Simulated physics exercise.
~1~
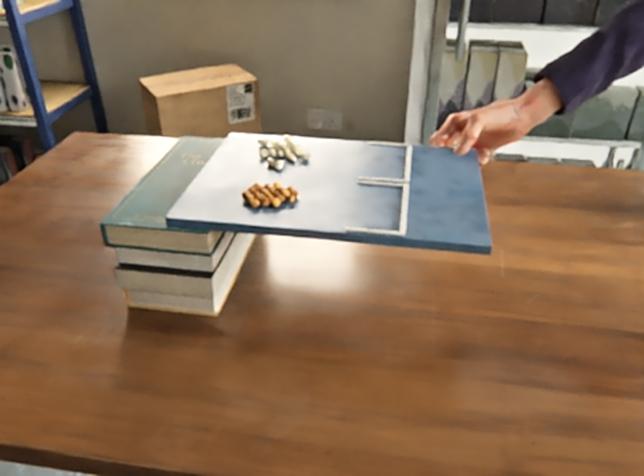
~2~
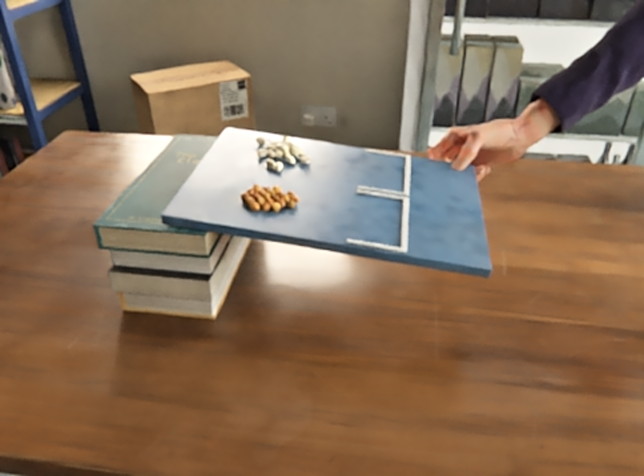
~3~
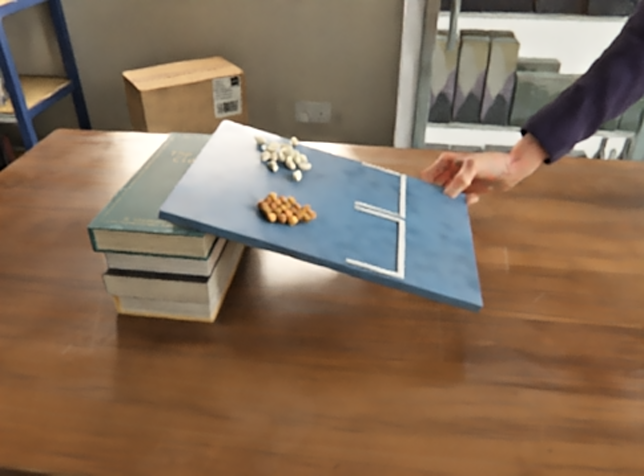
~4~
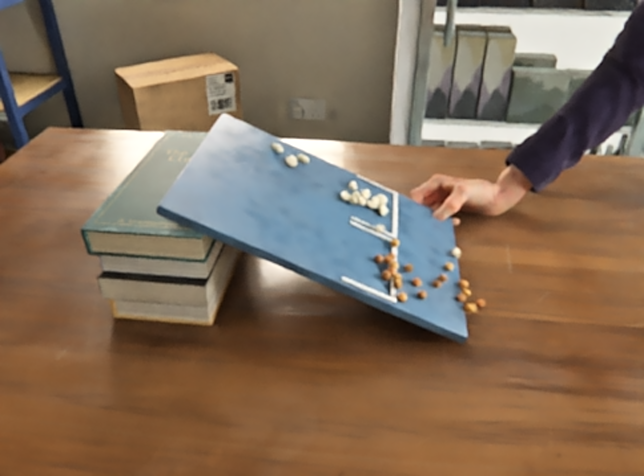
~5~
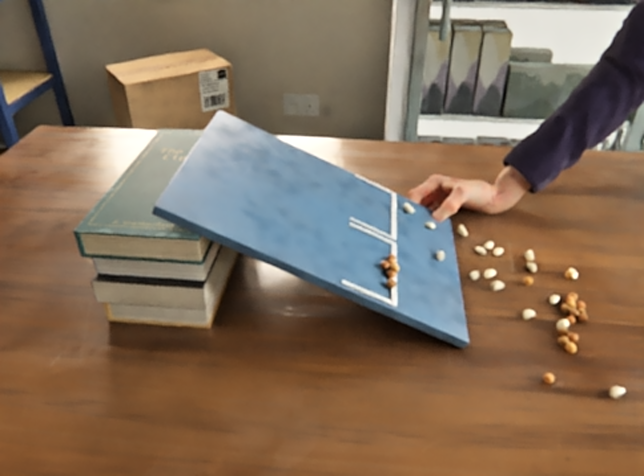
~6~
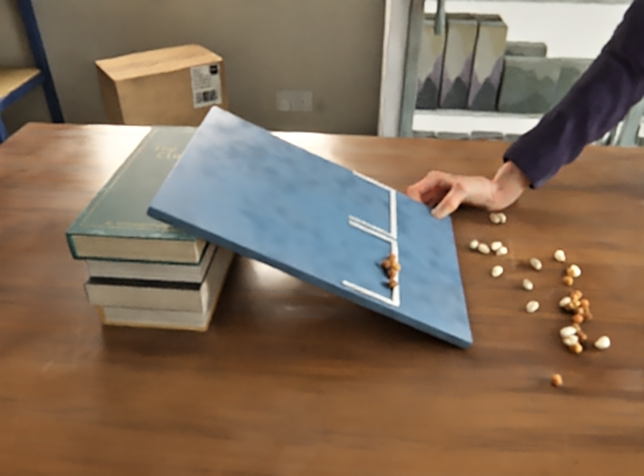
To begin with, a blue board rests with one end on a stack of books while a hand holds its other end almost level, with a heap of brown nuts nearer and a heap of pale ones farther back. The hand lowers its end, and the board tilts down to the right. The brown nuts begin to slip first, then both heaps slide and scatter past the white strips. As the board's end reaches the table, they spill across the wood. Finally, a few brown nuts stay caught at the near strip, while the rest lie on the table.
